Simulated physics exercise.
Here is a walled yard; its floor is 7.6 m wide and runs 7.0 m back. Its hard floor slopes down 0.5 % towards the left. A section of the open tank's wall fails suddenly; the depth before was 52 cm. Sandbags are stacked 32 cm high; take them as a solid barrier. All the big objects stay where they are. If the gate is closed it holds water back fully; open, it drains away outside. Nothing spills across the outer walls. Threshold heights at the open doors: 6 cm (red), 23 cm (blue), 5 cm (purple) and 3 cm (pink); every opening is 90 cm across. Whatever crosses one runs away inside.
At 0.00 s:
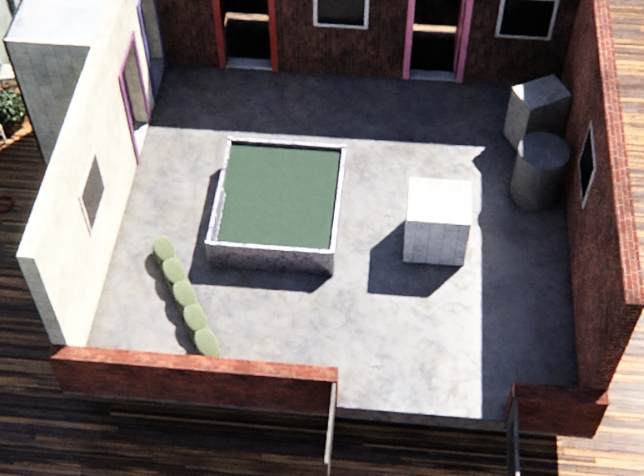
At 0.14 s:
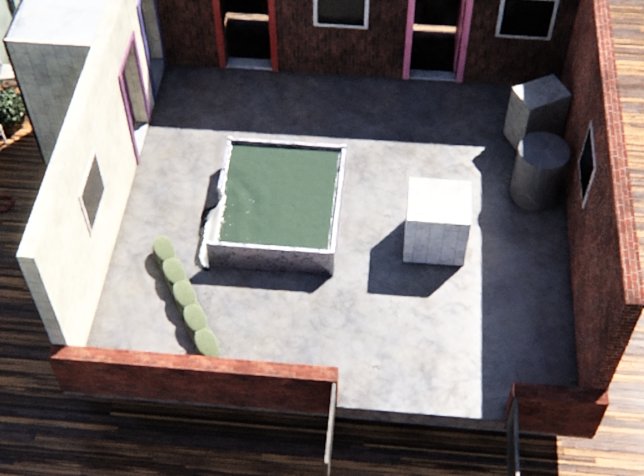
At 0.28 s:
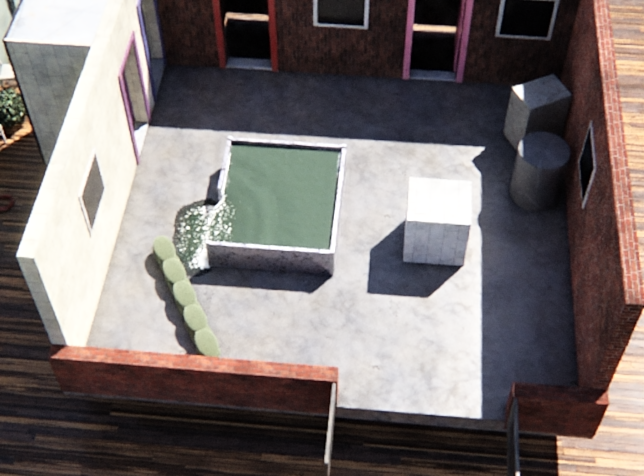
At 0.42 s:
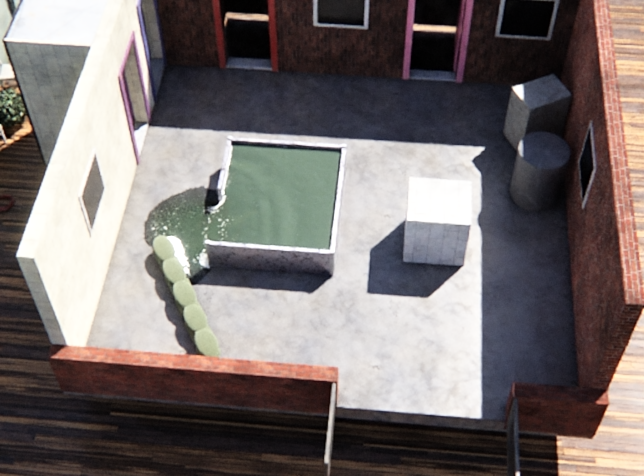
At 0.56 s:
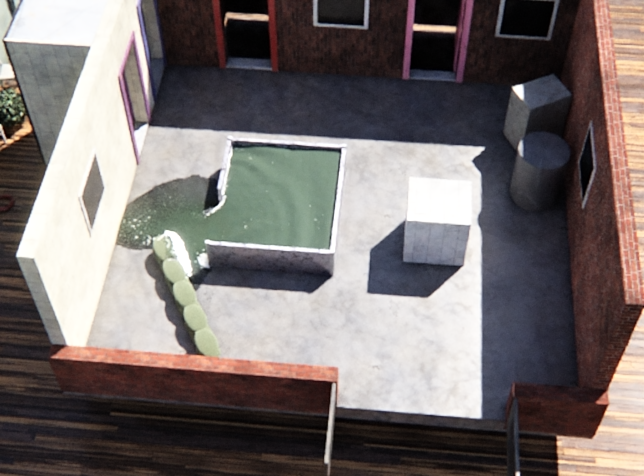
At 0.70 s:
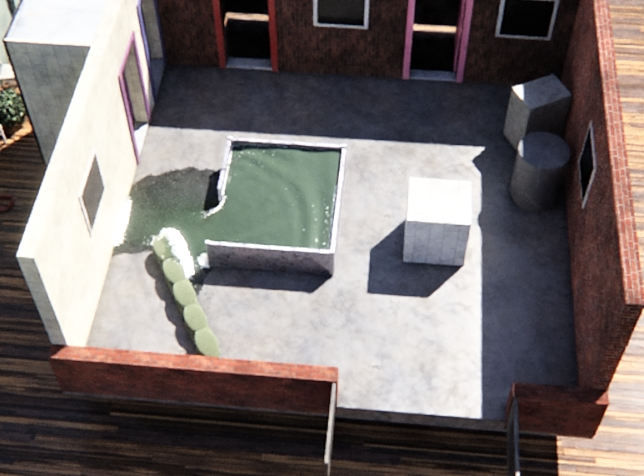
A walled yard with a pale grey floor, a cream wall on the left and dark red brick walls behind and to the right is seen from high above by a still camera. A low square tank of green water stands near the middle, with a pale block to its right and rounded green sandbags at lower left. Water bursts through the tank's left side, splashes white against the sandbags and spreads leftward to the cream wall, while ripples cross the tank.
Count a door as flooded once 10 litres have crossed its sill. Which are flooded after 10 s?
Within that time: At the red door it goes over the limit; at the blue door it keeps below the limit; at the purple door it exceeds the limit; at the pink door it stays under the limit.
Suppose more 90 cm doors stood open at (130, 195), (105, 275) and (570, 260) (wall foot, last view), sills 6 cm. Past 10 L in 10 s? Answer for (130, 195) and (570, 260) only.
In turn: Over, below.
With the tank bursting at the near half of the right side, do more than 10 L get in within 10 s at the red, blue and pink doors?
Against that limit: Red below, blue below, pink over.
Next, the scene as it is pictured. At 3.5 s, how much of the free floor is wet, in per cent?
About 40 per cent.
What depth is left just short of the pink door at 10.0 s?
About 2.5 cm.
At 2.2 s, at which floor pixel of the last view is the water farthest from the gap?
At about (164, 74).
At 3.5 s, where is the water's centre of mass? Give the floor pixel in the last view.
Near (232, 218).
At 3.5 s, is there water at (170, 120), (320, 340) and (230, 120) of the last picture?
In turn: Flooded, flooded, under water.
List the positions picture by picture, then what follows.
In the first picture, the open tank at (279, 196) is whole and still, 52 cm deep.
In the second picture, the front is at (204, 265), 0.6 m from the gap at (218, 231); 0.2 m2 of floor is under water; 52 cm left at the back of the open tank.
In the third picture, the front is at (182, 267), 0.8 m from the gap at (218, 232); 0.8 m2 of floor is under water; 52 cm left at the back of the open tank.
In the fourth picture, water pours out at (218, 232) and has run 1.2 m, to (155, 214); typically 9 cm deep outside, 52 cm at the open tank's back.
In the fifth picture, water pours out at (218, 232) and has run 1.7 m, to (124, 214); typically 6 cm deep outside, 52 cm at the open tank's back.
In the sixth picture, the front is at (131, 190), 1.9 m from the gap at (218, 231); 2.6 m2 of floor is under water; 49 cm left at the back of the open tank.
After 1.4 s water covers 10 % of the floor and is deepest (45 cm) near (177, 255); red door not reached, blue door not reached, purple door 4 cm at the sill, 0 L in, pink door not reached.
After 2.2 s water covers 25 % of the floor and is deepest (38 cm) near (177, 255); red door not reached, blue door 4 cm at the sill, 0 L in, purple door 9 cm at the sill, 2 L in, pink door not reached.
After 3.5 s water covers 40 % of the floor and is deepest (24 cm) near (177, 255); red door 13 cm at the sill, 8 L in, blue door 11 cm at the sill, 0 L in, purple door 9 cm at the sill, 15 L in, pink door not reached.
After 6.0 s water covers 65 % of the floor and is deepest (16 cm) near (177, 255); red door 10 cm at the sill, 46 L in, blue door 13 cm at the sill, 0 L in, purple door 6 cm at the sill, 30 L in, pink door 3 cm at the sill, 0 L in.
After 10.0 s water covers 90 % of the floor and is deepest (10 cm) near (177, 255); red door 7 cm at the sill, 65 L in, blue door 8 cm at the sill, 0 L in, purple door 5 cm at the sill, 34 L in, pink door 3 cm at the sill, 0 L in.
